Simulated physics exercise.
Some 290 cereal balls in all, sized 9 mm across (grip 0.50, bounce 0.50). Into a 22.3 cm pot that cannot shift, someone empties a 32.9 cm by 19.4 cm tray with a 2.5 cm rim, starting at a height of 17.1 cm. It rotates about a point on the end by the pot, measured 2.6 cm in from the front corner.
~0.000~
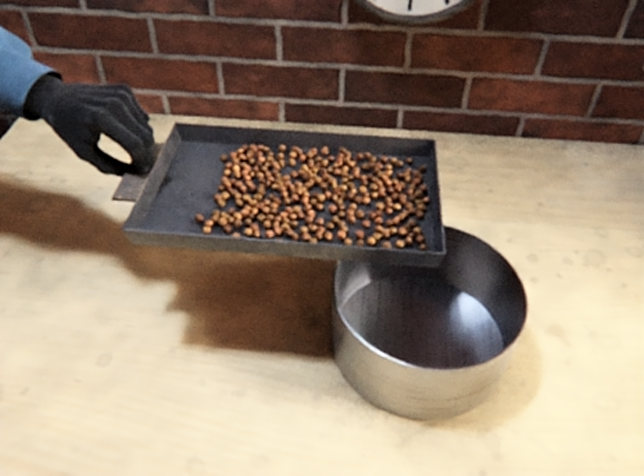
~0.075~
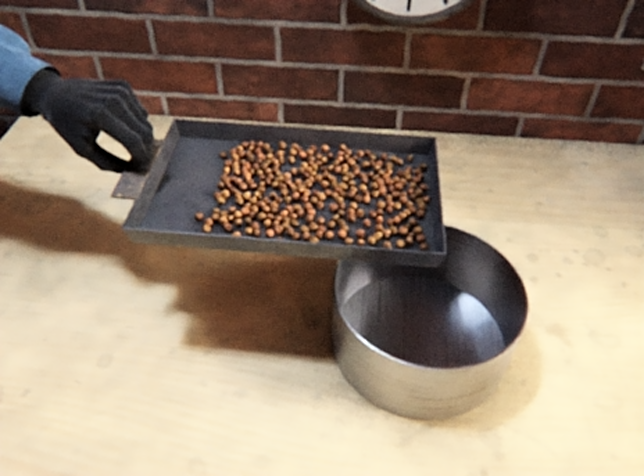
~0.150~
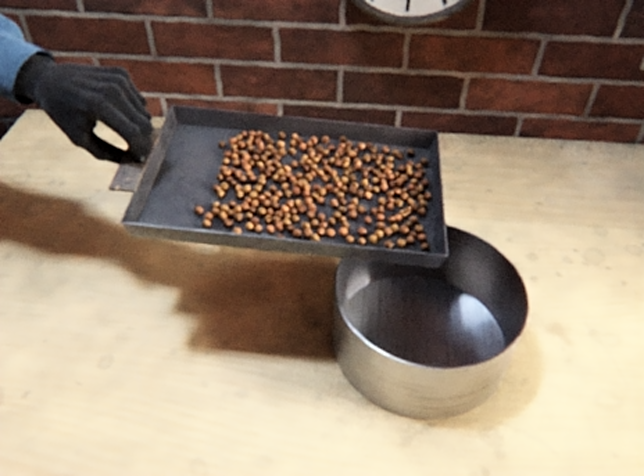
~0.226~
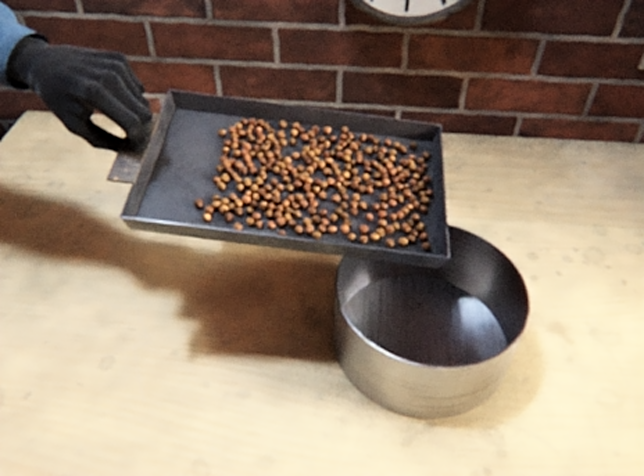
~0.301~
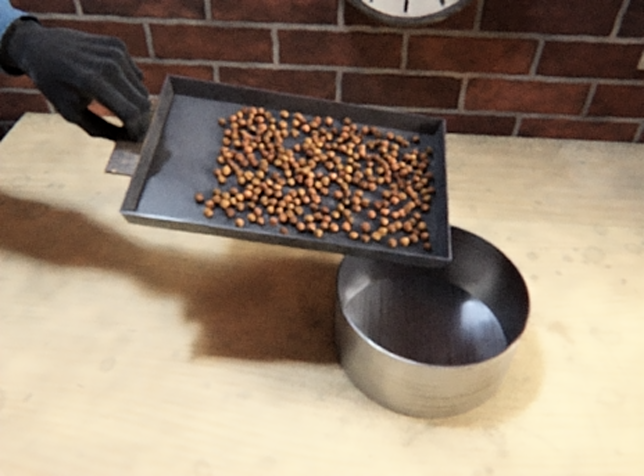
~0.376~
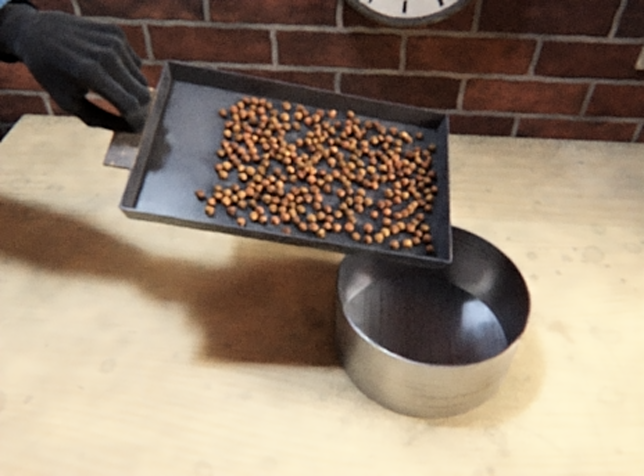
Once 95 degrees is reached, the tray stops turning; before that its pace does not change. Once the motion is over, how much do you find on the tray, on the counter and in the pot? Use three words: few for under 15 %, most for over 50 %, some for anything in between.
Left on the tray: Few; counter: Some; pot: Most.
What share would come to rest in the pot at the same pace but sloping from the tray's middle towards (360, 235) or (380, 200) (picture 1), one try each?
Near 95 and 55 per cent, in that order.
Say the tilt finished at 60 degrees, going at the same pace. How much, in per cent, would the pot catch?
Estimate: Roughly 0 percent.
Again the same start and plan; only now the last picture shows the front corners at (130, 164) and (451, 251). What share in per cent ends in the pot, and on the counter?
Per cent by place - pot 85, counter 15.
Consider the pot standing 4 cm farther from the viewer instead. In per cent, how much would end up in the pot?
It would come to roughly 45 percent.
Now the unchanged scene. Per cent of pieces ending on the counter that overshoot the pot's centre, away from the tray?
Near 20 in a hundred.
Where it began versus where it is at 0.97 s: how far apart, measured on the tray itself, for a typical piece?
Around 6 centimetres.
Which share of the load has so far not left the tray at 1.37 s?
Some 100 per cent of the load.
Then, at 0.97 s, tilt 55 degrees; the tray holds 100 %, the pot 0 %.
Then, at 1.37 s, tilt 79 degrees; the tray holds 100 %, the pot 0 %.
After 1.85 s, tilt 95 degrees; the tray holds 30 %, the pot 30 %.
In the end, at 3.0 s, tray 0 %, counter 30 %, pot 70 %.
